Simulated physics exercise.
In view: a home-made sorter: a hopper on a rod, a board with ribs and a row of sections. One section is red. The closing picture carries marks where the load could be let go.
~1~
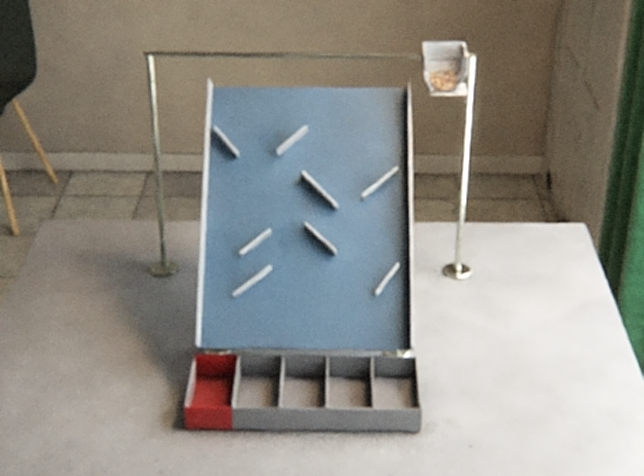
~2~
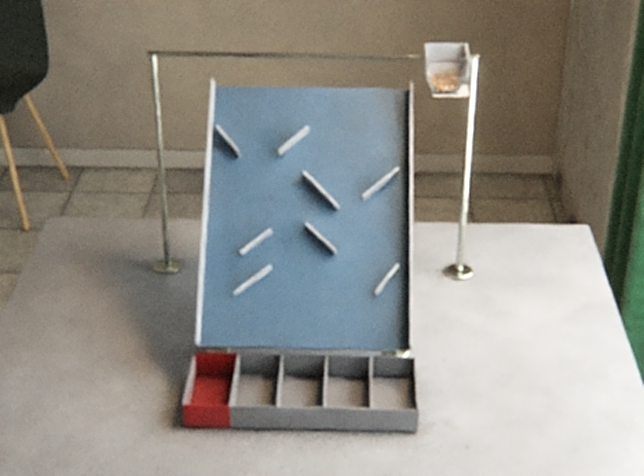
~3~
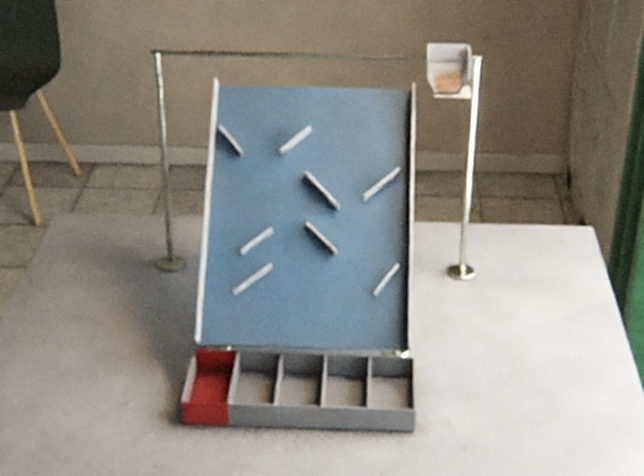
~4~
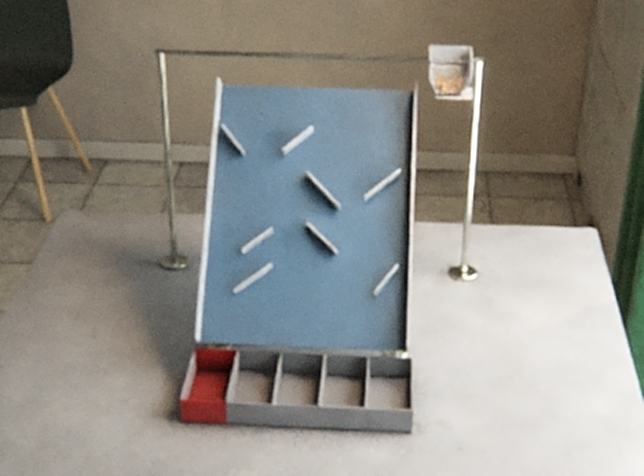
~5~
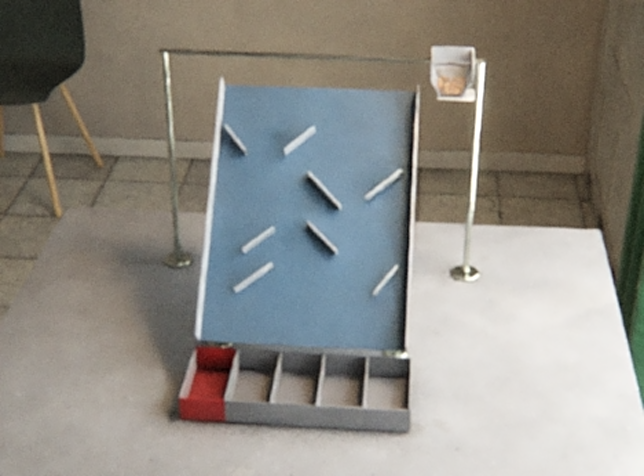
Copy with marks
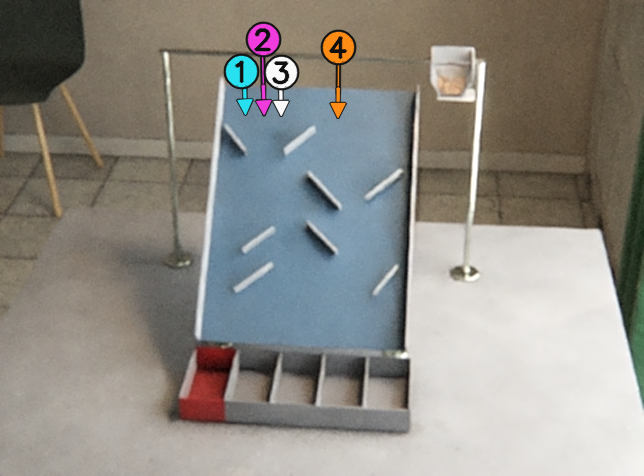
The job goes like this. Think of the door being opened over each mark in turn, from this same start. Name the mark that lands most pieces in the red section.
3 works best here.
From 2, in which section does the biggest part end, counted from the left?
It is the first one.
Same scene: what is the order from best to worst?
The order is 3, 2, 1, 4.
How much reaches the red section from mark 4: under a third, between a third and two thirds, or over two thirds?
Mark 4 gives under a third.
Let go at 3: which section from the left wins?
The first from the left.
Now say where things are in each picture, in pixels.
The first picture shows hopper (444, 81), round wooden beads, door shut.
The second picture shows ribs (217, 126) to (239, 152), (279, 150) to (308, 126), (304, 172) to (338, 205).
The third picture shows ribs (364, 196) to (400, 168), (241, 250) to (272, 228), (307, 222) to (336, 250).
The fourth picture shows ribs (234, 290) to (271, 263), (374, 293) to (398, 265).
The fifth picture shows red section (202, 408), number 1 of 5 from the left.
On the marked copy, mark 1 meets the board at (245, 109); mark 2 meets the board at (263, 109); mark 3 meets the board at (281, 110); mark 4 meets the board at (338, 112).
With 1, roughly a third in the red section, roughly half in other sections, about a tenth outside the box.
With 2, the larger part in the red section, roughly a quarter in other sections, just a few outside the box.
With 3, almost all in the red section, about a tenth in other sections, just a few outside the box.
With 4, about a tenth in the red section, the larger part in other sections, about a tenth outside the box.
